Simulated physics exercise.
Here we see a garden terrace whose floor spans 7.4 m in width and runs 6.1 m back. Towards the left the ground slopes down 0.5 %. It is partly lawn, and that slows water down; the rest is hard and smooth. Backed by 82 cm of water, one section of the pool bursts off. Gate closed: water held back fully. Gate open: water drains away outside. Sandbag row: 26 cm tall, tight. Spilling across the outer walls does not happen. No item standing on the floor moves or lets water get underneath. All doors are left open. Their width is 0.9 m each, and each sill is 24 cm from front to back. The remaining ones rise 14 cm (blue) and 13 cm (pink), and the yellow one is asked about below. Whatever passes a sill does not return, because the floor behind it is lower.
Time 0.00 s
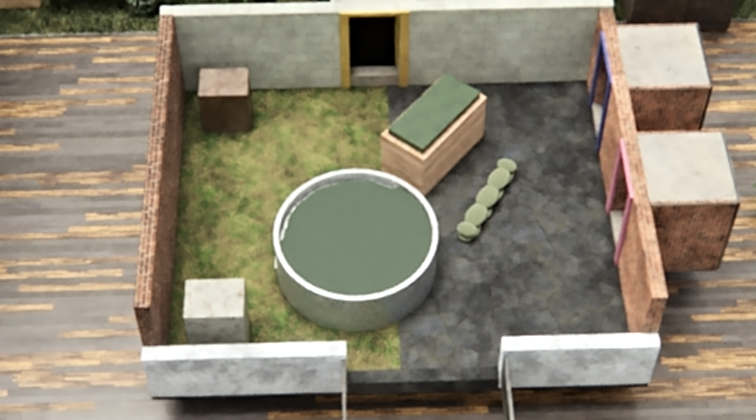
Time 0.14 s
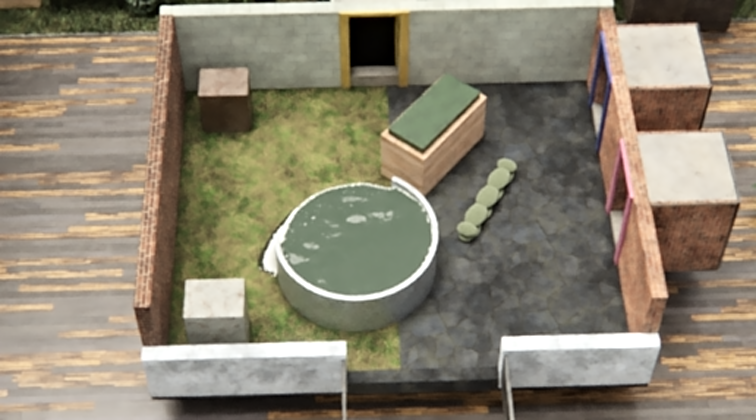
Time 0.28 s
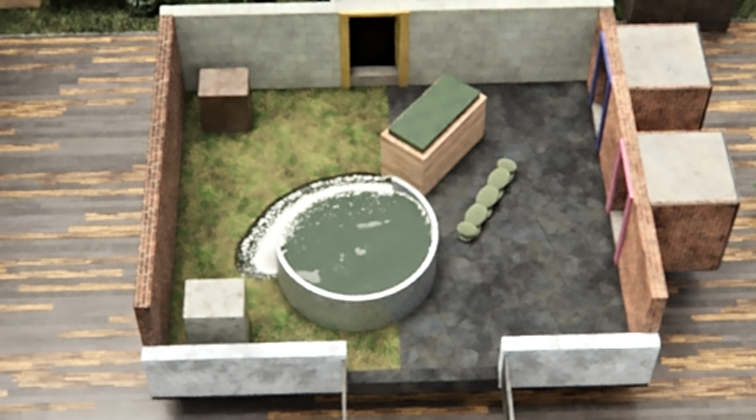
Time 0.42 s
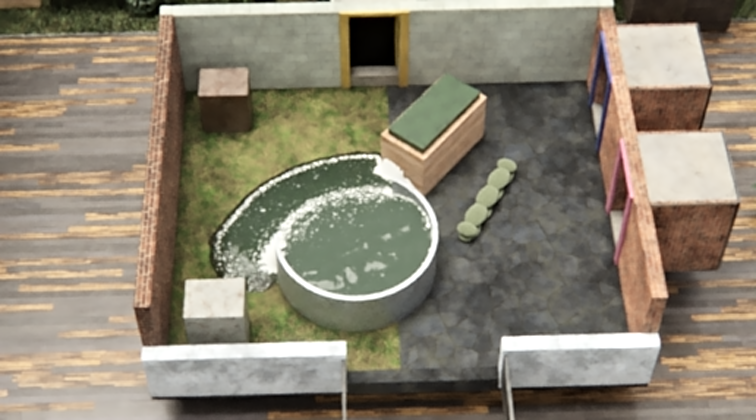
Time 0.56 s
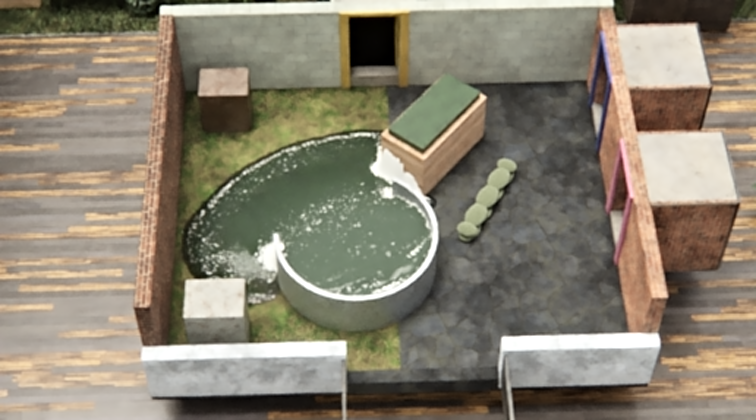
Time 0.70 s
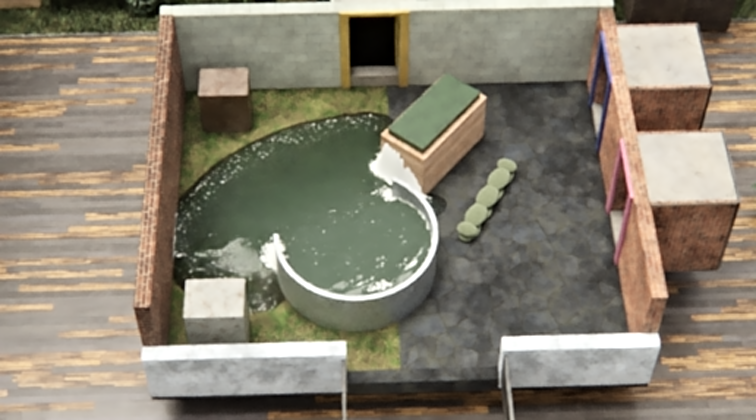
We see a walled terrace, part grass and part dark paving, with a round pool full of green water. The pool's far side opens, and water pours out, spreading over the grass to the left wall and around the pale block.
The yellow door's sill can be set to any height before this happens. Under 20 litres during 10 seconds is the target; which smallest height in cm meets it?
It is met at about 20 cm and above.
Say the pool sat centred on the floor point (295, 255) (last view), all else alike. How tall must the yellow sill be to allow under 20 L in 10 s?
Some 22 cm.
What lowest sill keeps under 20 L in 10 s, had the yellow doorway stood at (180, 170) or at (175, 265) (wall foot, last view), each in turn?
In turn: Roughly 29 cm, roughly 16 cm.
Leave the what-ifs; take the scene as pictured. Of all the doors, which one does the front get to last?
The answer is the pink one.
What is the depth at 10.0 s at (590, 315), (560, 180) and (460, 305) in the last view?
Depths in order: 8 / 4 / 8 cm.
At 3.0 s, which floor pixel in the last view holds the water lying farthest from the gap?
At about (549, 87).
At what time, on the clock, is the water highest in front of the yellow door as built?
About 5.5 seconds.
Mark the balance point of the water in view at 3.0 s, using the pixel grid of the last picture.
About (292, 180).
After 1.4 s water covers 40 % of the floor, deepest (35 cm) near (184, 134); 21 cm at the yellow door, 0 litres in over its 27 cm sill.
After 3.0 s water covers 55 % of the floor, deepest (48 cm) near (186, 97); 20 cm at the yellow door, 0 litres in over its 27 cm sill.
After 10.0 s water covers 95 % of the floor, deepest (16 cm) near (169, 337); 6 cm at the yellow door, 1 litre in over its 27 cm sill.
At the yellow door as built, the water arrived by 1.0 s and peaked near 25 cm at 5.4 s.
With a sill of 17.5 cm, 38 litres would have come in within the 10 s; with 23.5 cm, 6 litres. So under 20 litres takes about 20 cm.
